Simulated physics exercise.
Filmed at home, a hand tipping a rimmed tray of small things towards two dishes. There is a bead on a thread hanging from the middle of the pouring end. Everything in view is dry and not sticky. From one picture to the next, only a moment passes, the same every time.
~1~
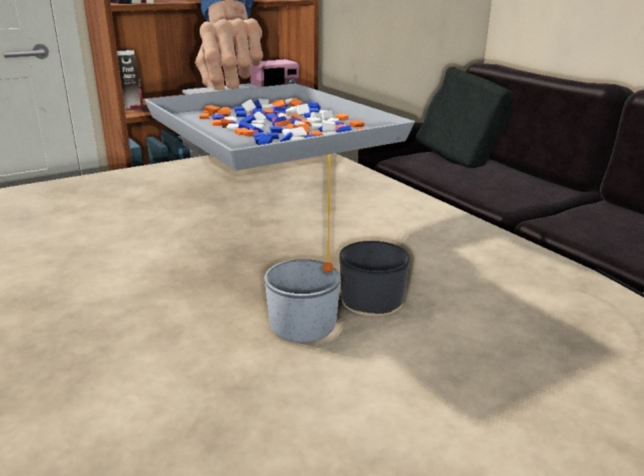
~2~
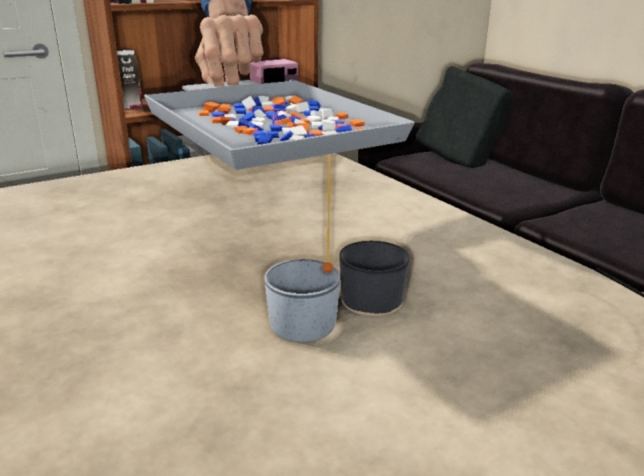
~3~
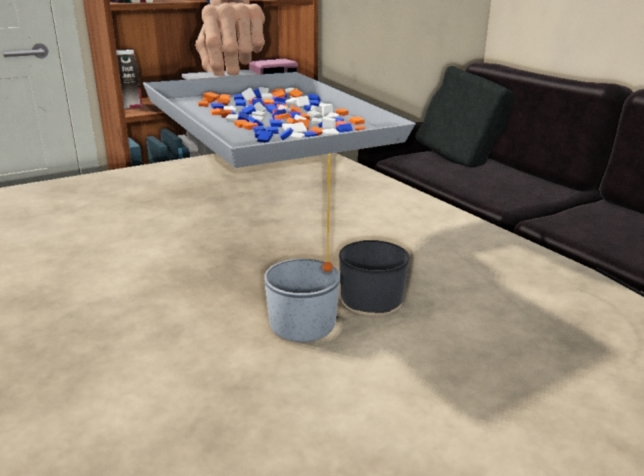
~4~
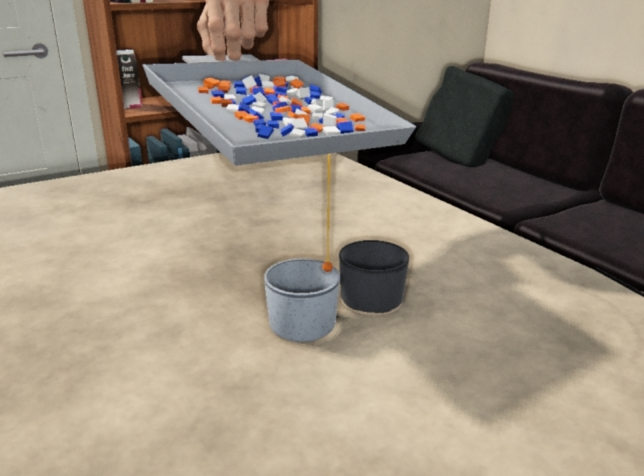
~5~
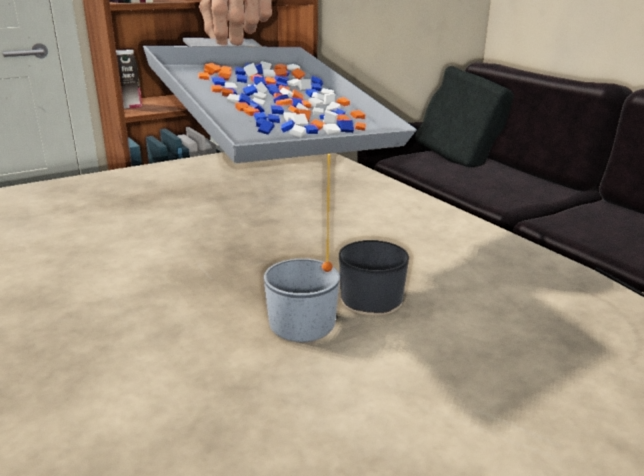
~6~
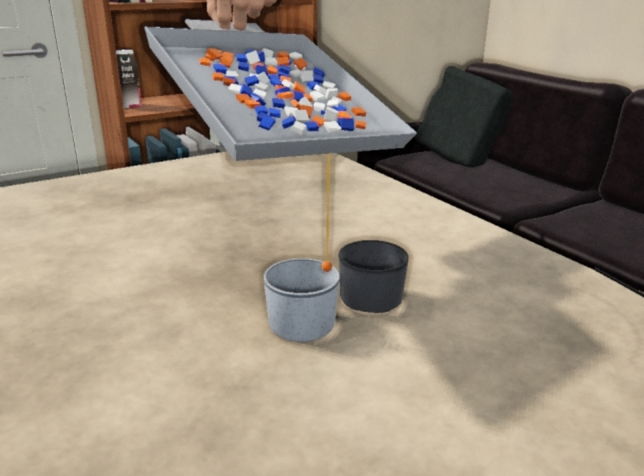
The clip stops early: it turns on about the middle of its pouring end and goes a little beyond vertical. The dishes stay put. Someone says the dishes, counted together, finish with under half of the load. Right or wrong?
Right.
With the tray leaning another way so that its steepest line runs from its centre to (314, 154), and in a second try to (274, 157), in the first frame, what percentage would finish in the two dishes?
Respectively close to 0 and 0 in a hundred.
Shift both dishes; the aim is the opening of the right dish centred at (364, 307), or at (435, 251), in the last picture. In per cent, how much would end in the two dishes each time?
I'd expect some 20 percent, and then some 40 percent.
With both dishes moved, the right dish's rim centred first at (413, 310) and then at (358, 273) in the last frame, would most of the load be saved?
The first time it's lower than half, the second time lower than half.
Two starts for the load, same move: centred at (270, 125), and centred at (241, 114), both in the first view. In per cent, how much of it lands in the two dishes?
You'd get near 10 percent first and near 20 percent next.
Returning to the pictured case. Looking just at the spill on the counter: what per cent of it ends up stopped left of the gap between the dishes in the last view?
Around 0 per cent, give or take.
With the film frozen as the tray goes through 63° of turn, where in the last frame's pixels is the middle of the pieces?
In the last view, the load is centred near (361, 123).
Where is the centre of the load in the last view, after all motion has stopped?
Near (414, 328), more or less.
Just after the last frame, tray tipped steeply; every one on the tray.
A moment on, tray tipped past a quarter turn; roughly half on the tray; about a tenth in the right dish; roughly a quarter outside both; roughly a third in the air.
Further on, tray tipped past a quarter turn; about a tenth in the right dish; the larger part outside both.
When it is over, tray tipped past a quarter turn; not one in the left dish; about a tenth in the right dish; the larger part outside both.
